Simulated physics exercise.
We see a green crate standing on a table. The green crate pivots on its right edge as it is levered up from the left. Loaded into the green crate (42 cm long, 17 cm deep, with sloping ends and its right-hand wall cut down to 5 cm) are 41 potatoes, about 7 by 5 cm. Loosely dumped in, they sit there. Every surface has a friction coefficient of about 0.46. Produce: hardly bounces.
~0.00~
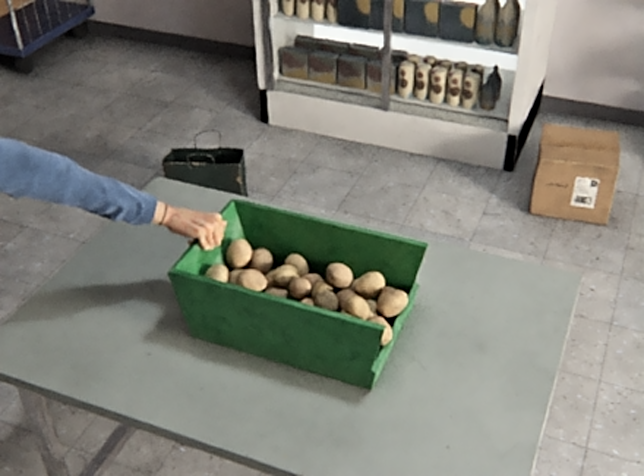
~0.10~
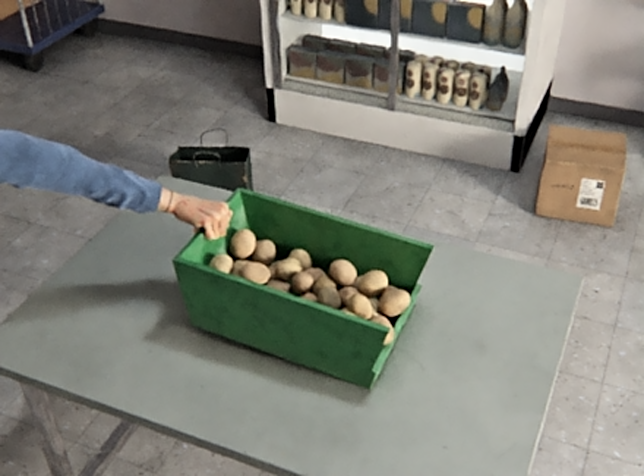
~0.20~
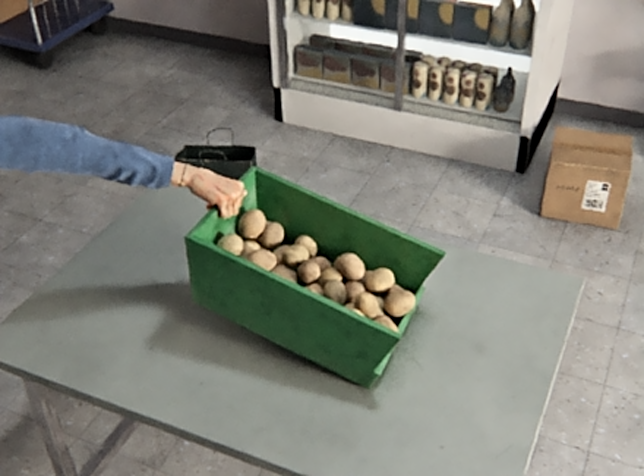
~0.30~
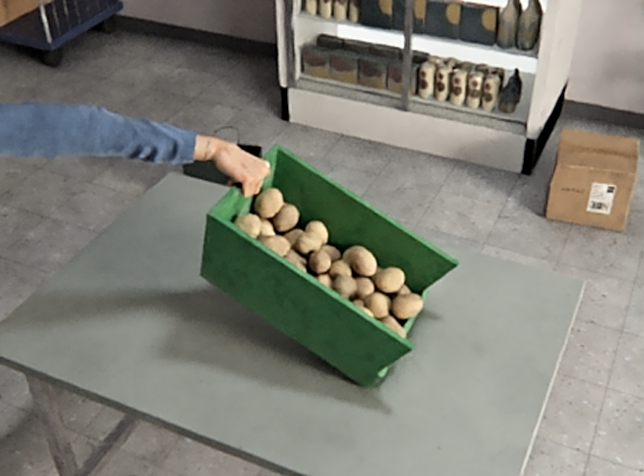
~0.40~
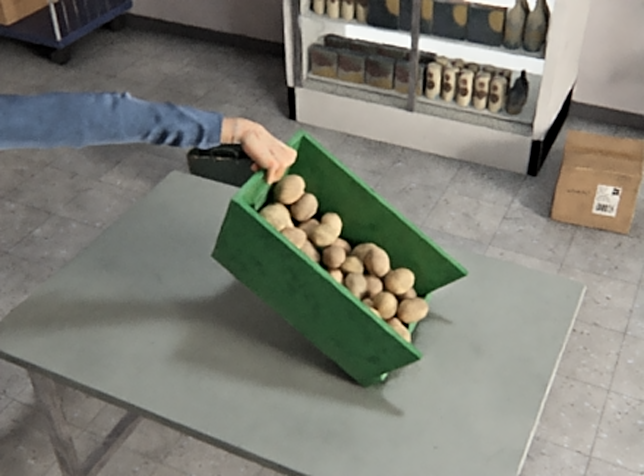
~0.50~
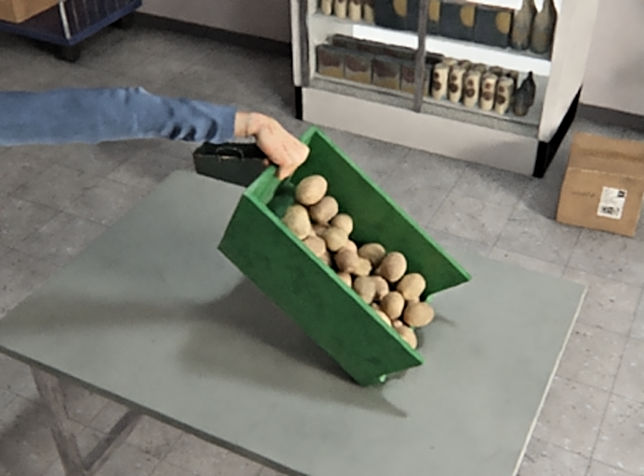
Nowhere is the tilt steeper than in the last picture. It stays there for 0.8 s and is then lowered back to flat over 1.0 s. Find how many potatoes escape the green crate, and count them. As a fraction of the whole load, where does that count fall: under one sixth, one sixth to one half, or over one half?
Most likely the spill will come to a sixth up to half of the pieces.
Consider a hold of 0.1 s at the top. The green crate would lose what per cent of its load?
In that case the green crate sheds 30 percent of its load.
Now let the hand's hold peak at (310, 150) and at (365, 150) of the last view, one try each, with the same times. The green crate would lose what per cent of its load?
The green crate would lose 40 per cent in the first try and 60 per cent in the second.
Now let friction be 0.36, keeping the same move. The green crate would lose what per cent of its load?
Then the green crate sheds 40 per cent of its load.
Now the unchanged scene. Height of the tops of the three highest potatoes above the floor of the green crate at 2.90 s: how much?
It stands close to 8 cm high.
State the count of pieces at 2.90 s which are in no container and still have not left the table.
About 16.
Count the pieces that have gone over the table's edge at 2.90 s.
About 0.
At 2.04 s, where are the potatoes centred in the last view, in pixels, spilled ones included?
Around (359, 321) in pixels.
After 0.88 s, tilt 37°; green crate 35 in, 6 out.
After 1.37 s, tilt 36°; green crate 28 in, 13 out.
After 2.04 s, tilt 6°; green crate 25 in, 16 out.
Outcome (at 2.90 s), green crate 25 in, 16 out. Asked share, 16 of 41, 39 per cent.
